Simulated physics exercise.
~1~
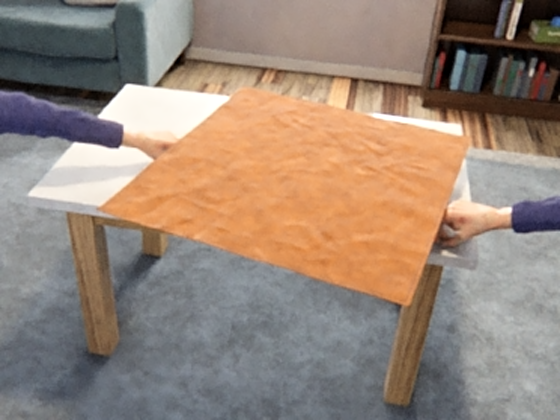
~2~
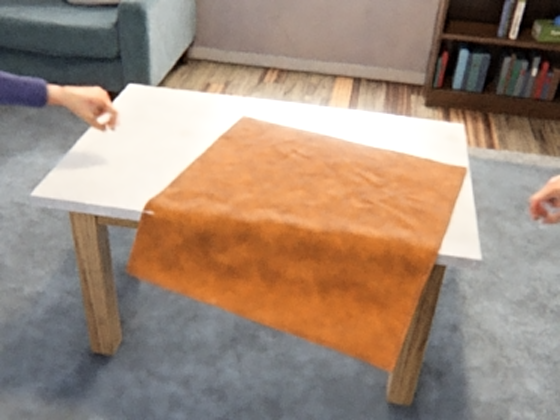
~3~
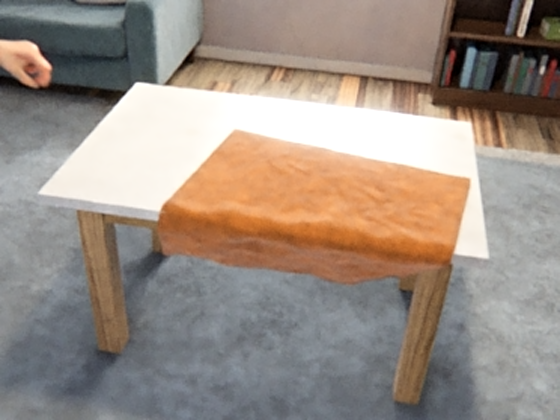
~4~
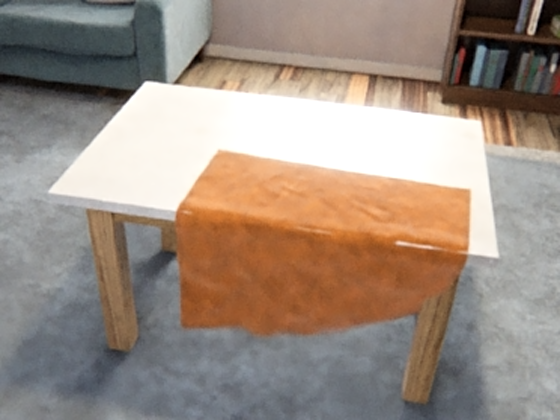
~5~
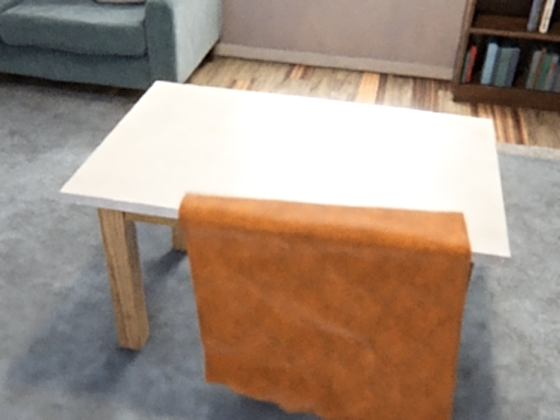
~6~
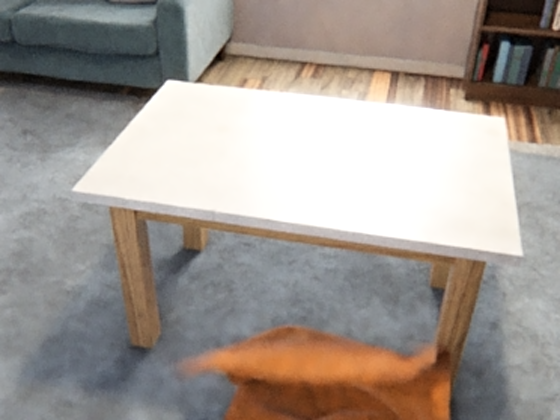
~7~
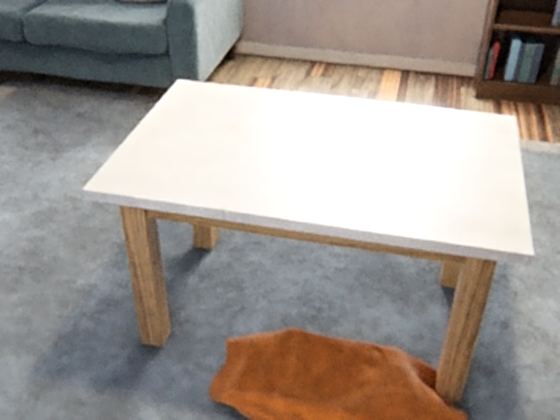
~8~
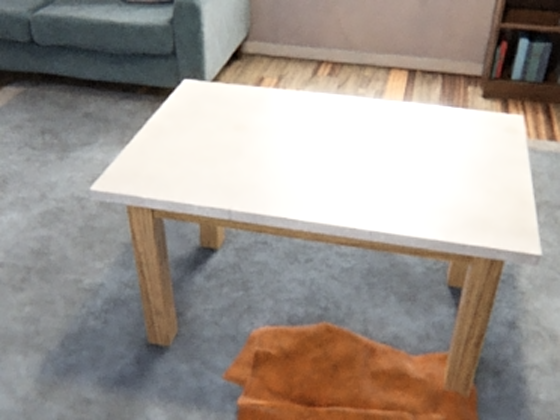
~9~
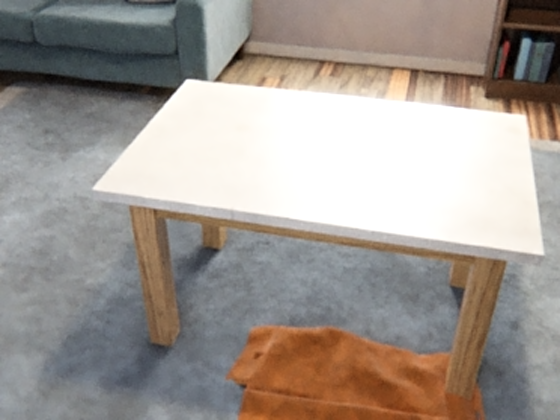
At first, two hands hold an orange-brown, leathery scarf flat above a white table with wooden legs, with part of it reaching past the front edge. The hands let go and withdraw to either side as the scarf settles and its unsupported front part droops. The hanging part swings in and out while the rest slides steadily forward across the top. Soon most of the scarf hangs down in front, with only a narrow strip still on the table. It then slips off completely and drops, ending crumpled on the blue-grey carpet by the front right leg, leaving the tabletop bare.
